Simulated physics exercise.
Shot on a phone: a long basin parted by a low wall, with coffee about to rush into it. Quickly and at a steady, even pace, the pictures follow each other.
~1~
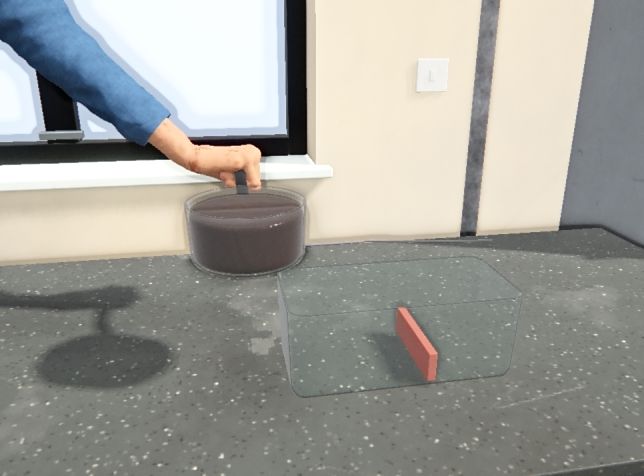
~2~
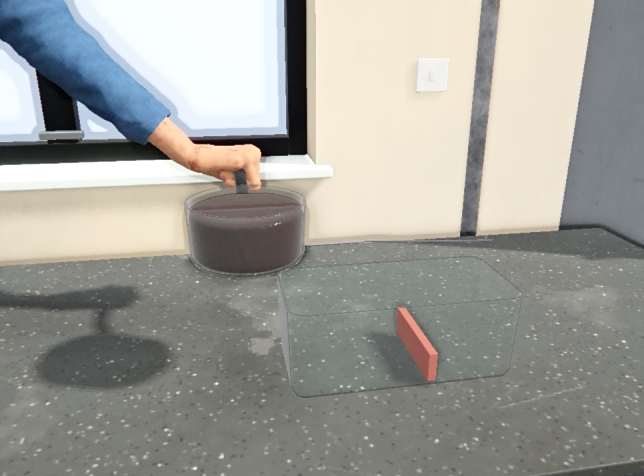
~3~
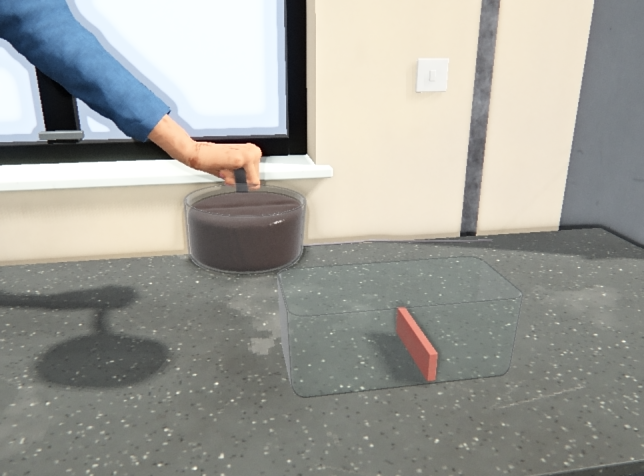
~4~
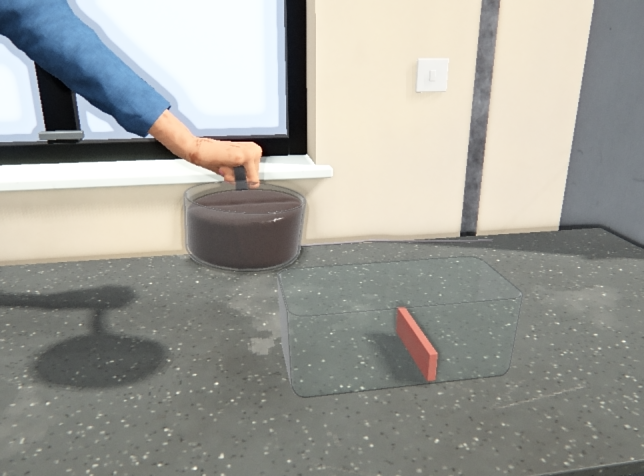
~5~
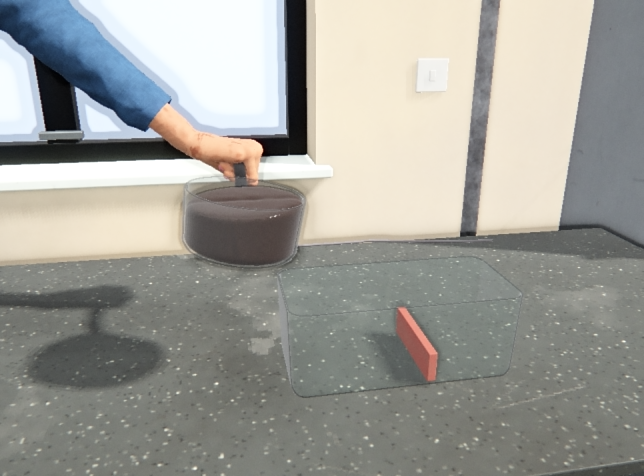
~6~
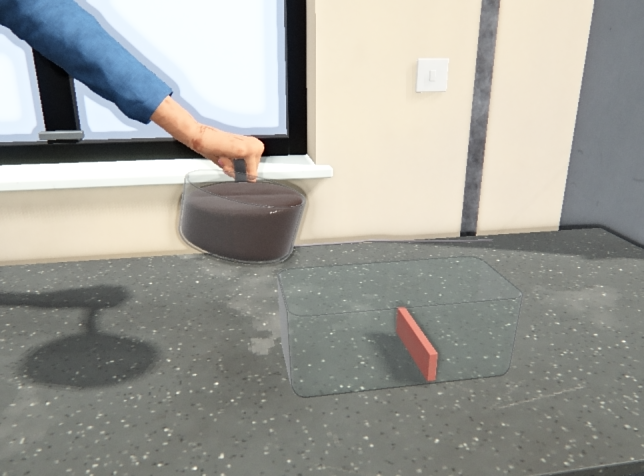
A glass pot of dark coffee, held from above by a hand in a blue sleeve, rose slightly and tilted gently to the right beside a clear basin with a low red wall inside.
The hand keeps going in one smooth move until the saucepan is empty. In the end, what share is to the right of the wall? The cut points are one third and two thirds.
Fails to reach a third.
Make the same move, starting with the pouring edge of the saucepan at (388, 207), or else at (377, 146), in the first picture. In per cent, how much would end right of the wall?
In turn 70 and 70 in a hundred.
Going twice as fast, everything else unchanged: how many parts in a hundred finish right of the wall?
I'd say close to 20 %.
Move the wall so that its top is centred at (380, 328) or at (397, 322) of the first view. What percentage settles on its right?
Note: Roughly 65 % in case one, 20 % in case two.
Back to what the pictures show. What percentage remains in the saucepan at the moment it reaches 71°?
Around 45 percent remains.
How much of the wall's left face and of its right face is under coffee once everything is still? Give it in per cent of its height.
Once it is still, the left part shows 80 per cent and the right part 10.
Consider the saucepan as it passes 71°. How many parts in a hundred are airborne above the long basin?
It's close to 35 %.
A moment on, the saucepan is tipped part way and 46 per cent is still to pour, 19 is left of the wall and 0 right of it.
Next, the saucepan is tipped right over and 4 per cent is still to pour, 81 is left of the wall and 4 right of it.
Then the saucepan is tipped right over and 0 per cent is still to pour, 91 is left of the wall and 8 right of it.
Later the saucepan is tipped right over and 0 per cent is still to pour, 89 is left of the wall and 10 right of it.
In the end 88 per cent lies left of the wall, 10 right of it and 1 outside.
